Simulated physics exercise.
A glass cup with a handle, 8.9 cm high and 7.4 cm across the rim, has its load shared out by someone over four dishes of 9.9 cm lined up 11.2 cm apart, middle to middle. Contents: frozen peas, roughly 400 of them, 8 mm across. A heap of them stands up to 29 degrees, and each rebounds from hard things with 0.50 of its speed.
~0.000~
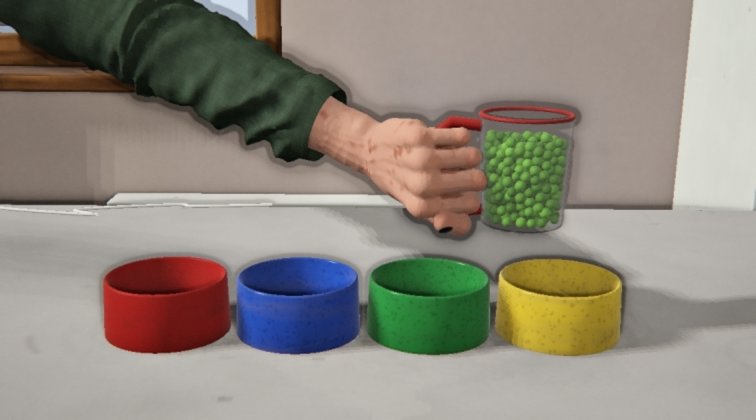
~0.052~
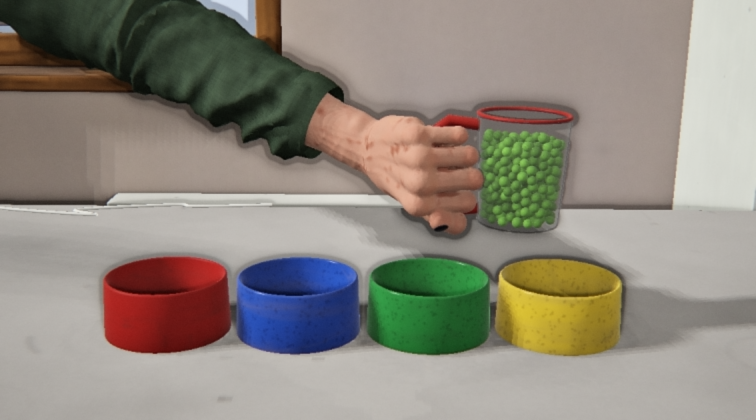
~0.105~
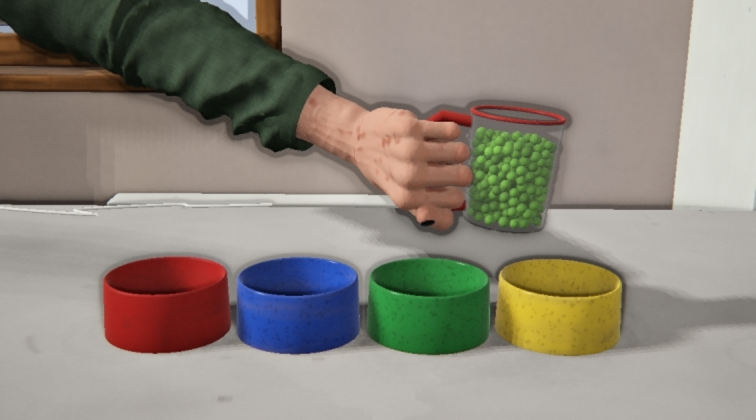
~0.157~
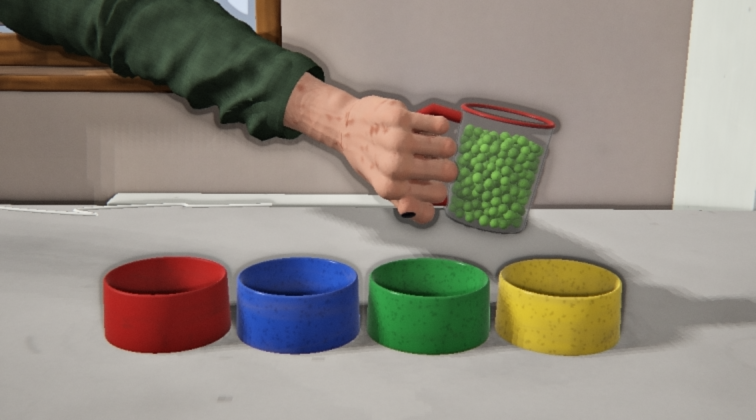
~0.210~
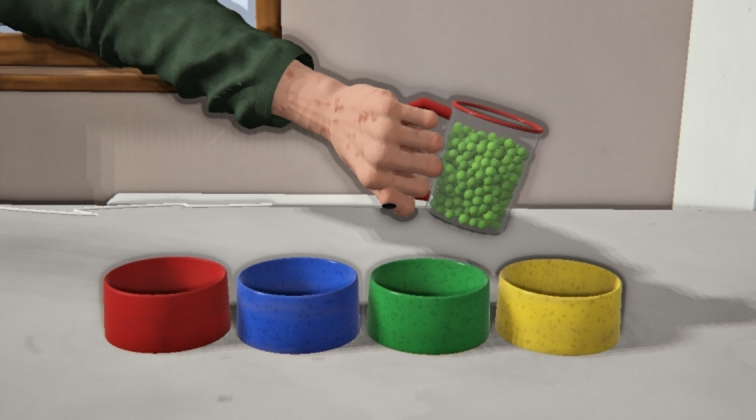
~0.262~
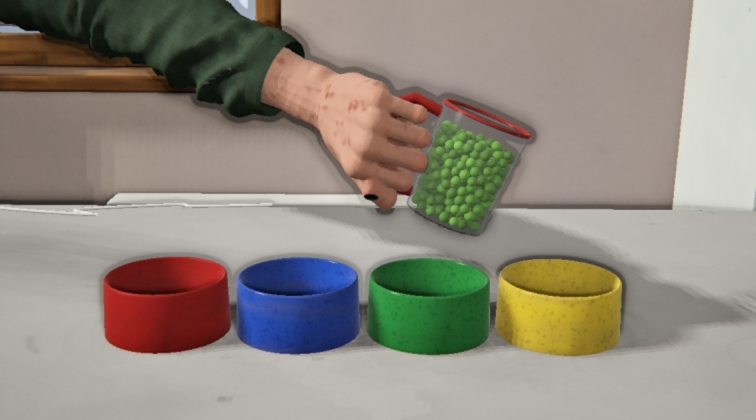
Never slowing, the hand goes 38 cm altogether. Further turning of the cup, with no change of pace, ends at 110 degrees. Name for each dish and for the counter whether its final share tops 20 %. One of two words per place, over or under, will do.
Result: Red dish: The count there will be bigger than a fifth. Blue dish: The count there will be bigger than a fifth. Green dish: The count there will be a fifth or smaller. Yellow dish: The count there will be a fifth or smaller. Counter: The count there will be a fifth or smaller.
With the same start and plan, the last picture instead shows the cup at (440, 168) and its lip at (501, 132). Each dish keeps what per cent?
In the end red holds 100, blue holds 0, green holds 0, yellow holds 0.
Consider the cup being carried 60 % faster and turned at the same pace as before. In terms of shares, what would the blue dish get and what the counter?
Shares - blue 0, counter 0.
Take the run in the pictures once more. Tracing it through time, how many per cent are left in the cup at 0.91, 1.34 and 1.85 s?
About 95, 35, 0 per cent.
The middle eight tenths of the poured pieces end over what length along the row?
That stretch comes to around 15 cm.
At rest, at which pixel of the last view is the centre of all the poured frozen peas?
(260, 313) or so.
Then, at 0.91 s, tilt 89 degrees; cup holds 95 %.
After 1.34 s, tilt 110 degrees; cup holds 35 %, red 5 %, blue 50 %.
Then, at 1.85 s, tilt 110 degrees; cup holds 0 %, red 40 %, blue 50 %.
By 2.4 s all is still; red 40 %, blue 50 %, green 0 %, yellow 0 %, counter 10 %.
